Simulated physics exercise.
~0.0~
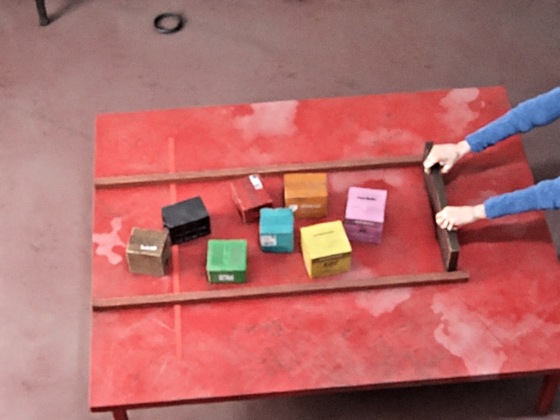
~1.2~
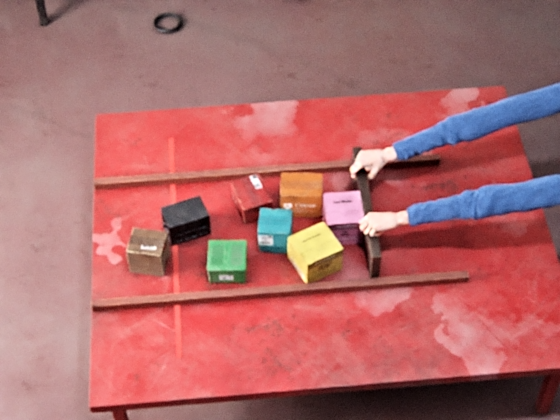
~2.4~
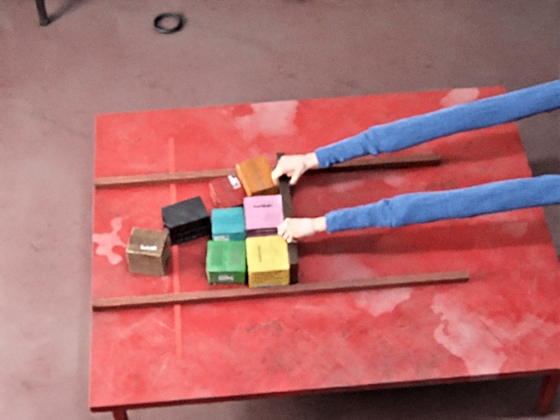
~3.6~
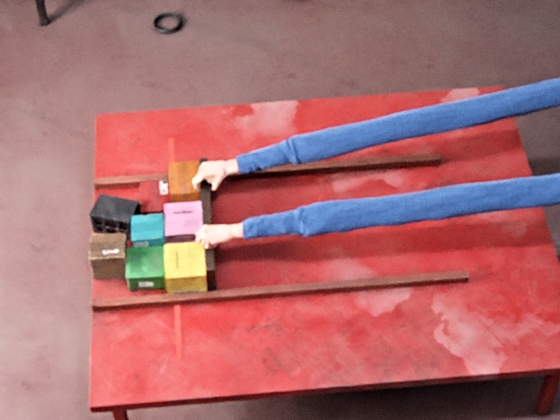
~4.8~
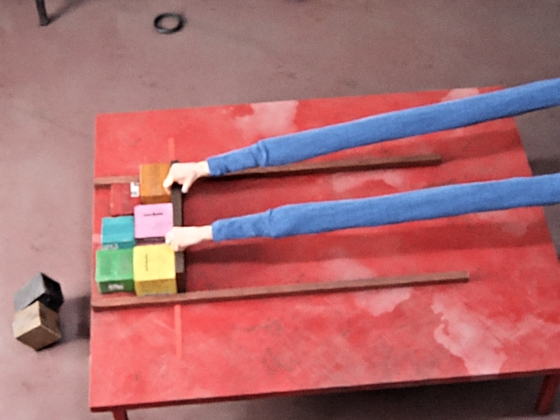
Two hands push a plank that sweeps colorful boxes left until two fall to the ground.
